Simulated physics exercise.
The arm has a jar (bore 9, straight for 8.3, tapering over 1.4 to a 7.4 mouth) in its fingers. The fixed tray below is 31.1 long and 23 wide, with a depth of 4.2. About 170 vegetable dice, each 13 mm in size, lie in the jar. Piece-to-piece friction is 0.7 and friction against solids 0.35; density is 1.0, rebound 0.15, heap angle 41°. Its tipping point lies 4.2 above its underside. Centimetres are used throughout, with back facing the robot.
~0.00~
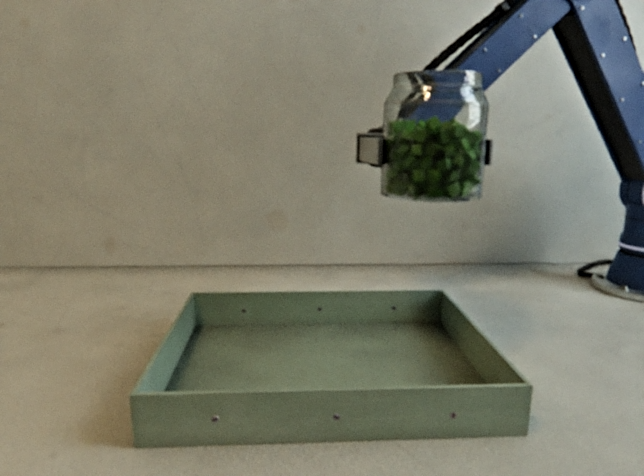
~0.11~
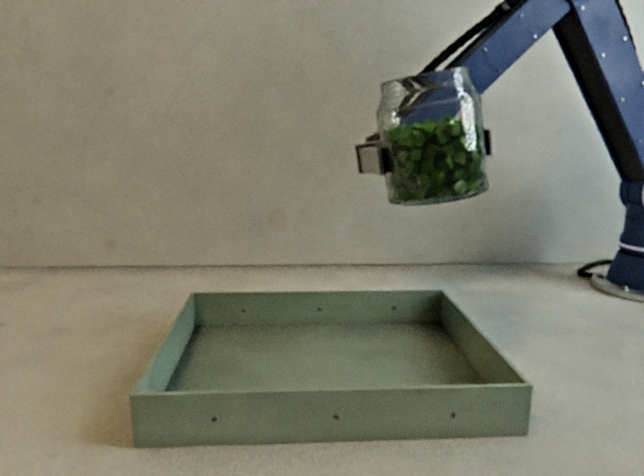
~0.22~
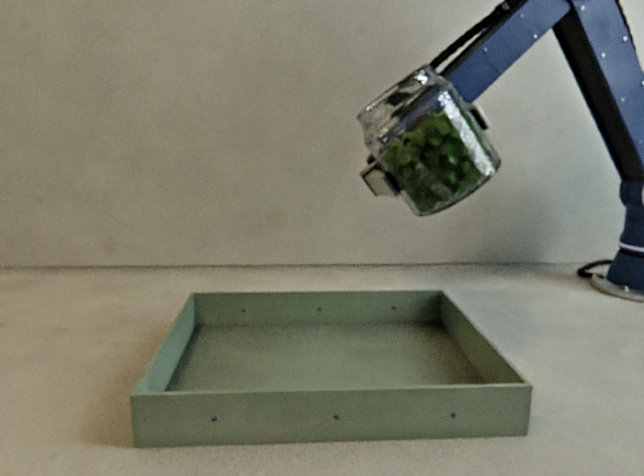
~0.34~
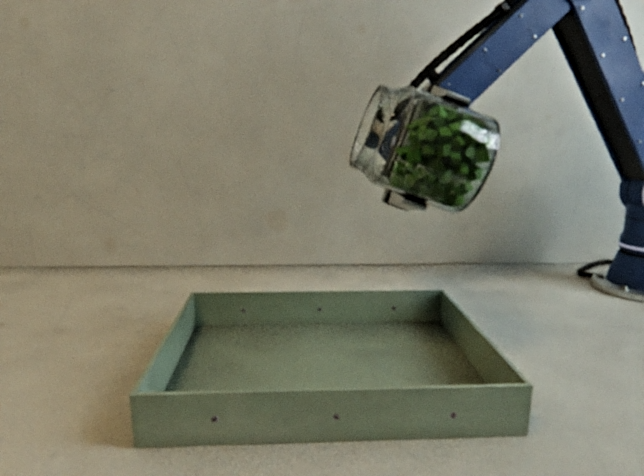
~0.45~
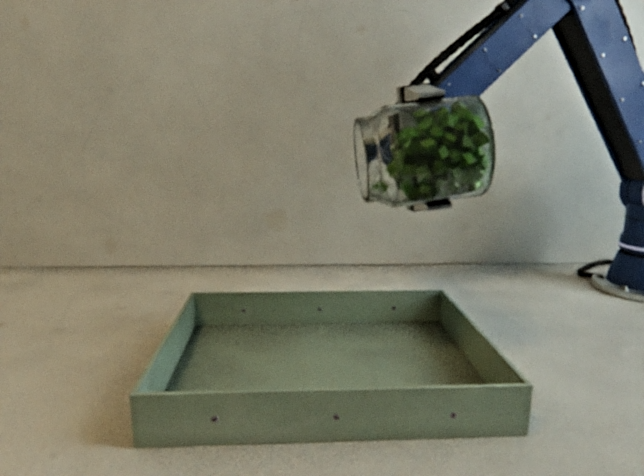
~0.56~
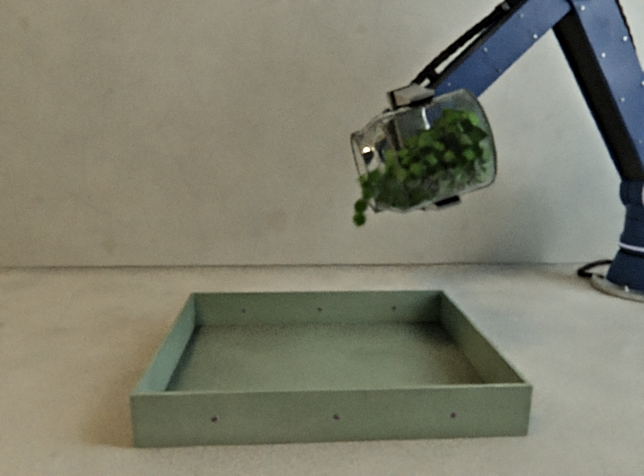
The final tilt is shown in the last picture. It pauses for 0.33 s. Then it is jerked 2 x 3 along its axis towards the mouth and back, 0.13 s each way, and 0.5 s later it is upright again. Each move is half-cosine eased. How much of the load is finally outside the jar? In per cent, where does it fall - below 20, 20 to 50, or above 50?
It falls from 20 to 50 per cent.
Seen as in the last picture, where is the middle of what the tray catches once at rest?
About (299, 362).
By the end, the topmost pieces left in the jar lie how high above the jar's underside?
About 8.0 cm.
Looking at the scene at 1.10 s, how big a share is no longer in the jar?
About 15 percent.
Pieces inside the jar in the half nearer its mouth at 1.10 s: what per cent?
Around 70 percent.
After 1.10 s, tipped 108°, highest piece 24 above the table; 147 in the jar, 24 in the tray, 2 in flight or on a rim.
After 1.64 s, tipped 61°, highest piece 25 above the table; 117 in the jar, 55 in the tray, 1 in flight or on a rim.
After 2.11 s, upright, highest piece 26 above the table; 116 in the jar, 57 in the tray.
After 2.81 s, upright, highest piece 26 above the table; 116 in the jar, 57 in the tray.
At rest, 116 in the jar, 57 in the tray. That is 33 % outside the jar.
